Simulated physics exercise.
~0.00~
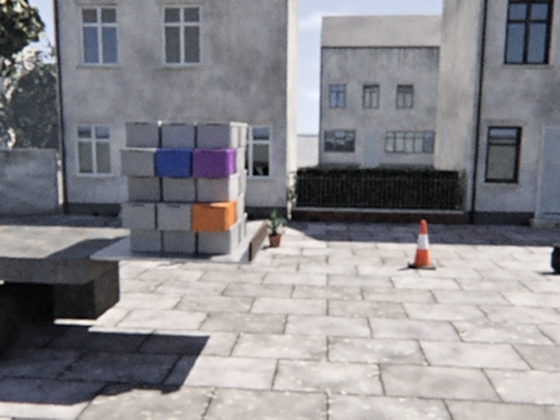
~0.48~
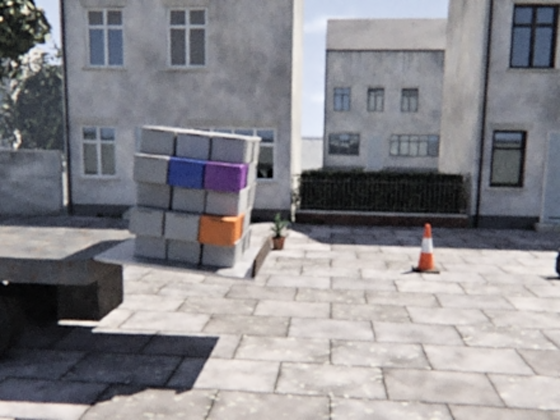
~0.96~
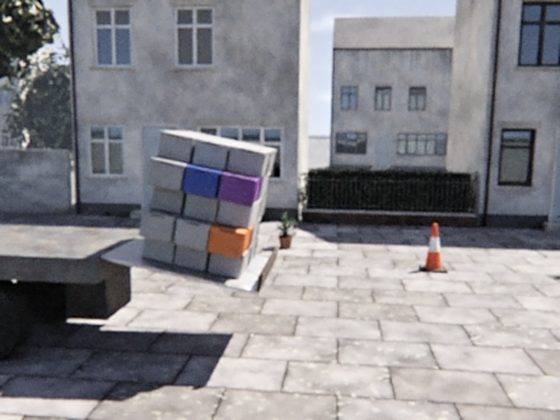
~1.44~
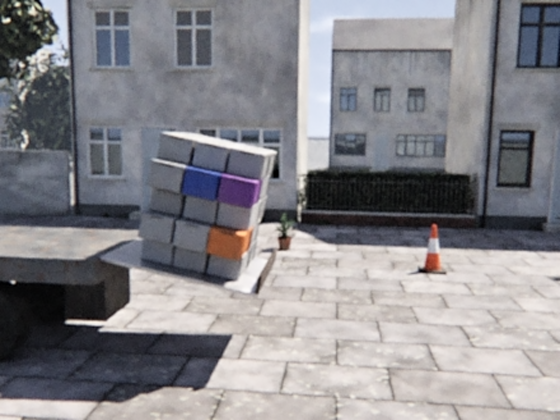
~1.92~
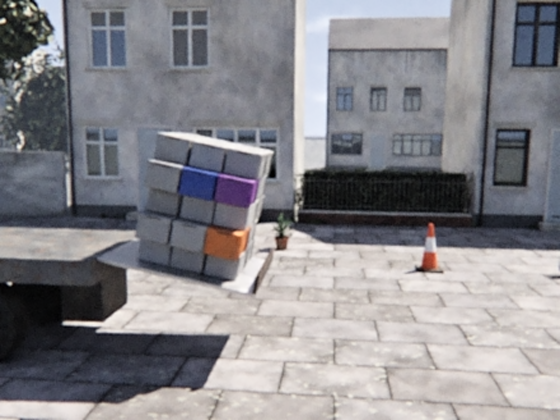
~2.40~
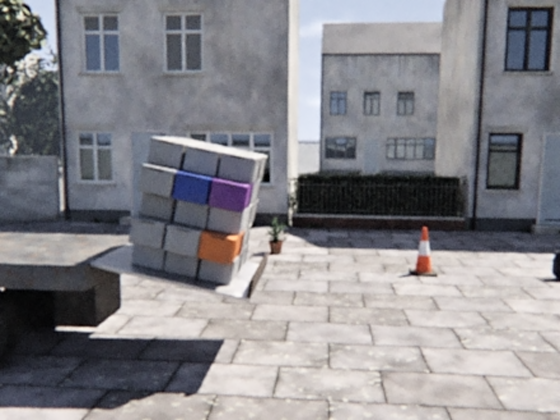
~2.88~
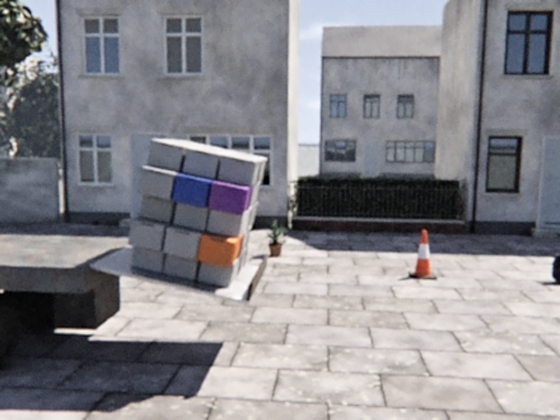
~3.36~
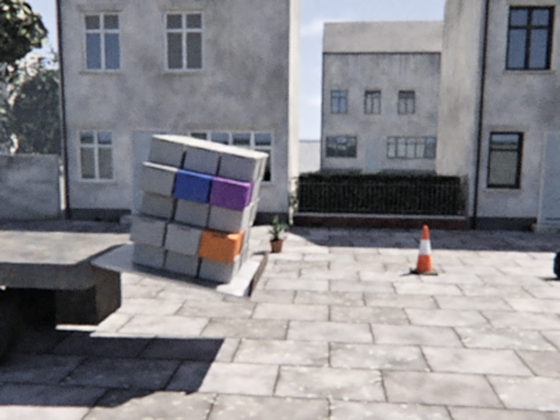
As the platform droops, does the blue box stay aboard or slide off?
The blue box stays aboard. It tilts along with the platform and is still in its place in the leaning stack at the end.
At the start, a neat stack of mostly grey boxes, with one blue, one purple and one orange among them, sits on a level platform at the back of a flat-bed in a paved yard. The platform begins to droop, its right side dipping toward the paving. The whole stack leans to the right with it, the coloured boxes moving down together with their grey neighbours. The tilt then stops at a modest slope, while the view sways slightly. The boxes stay piled together, and the stack ends leaning but intact, with nothing fallen off.
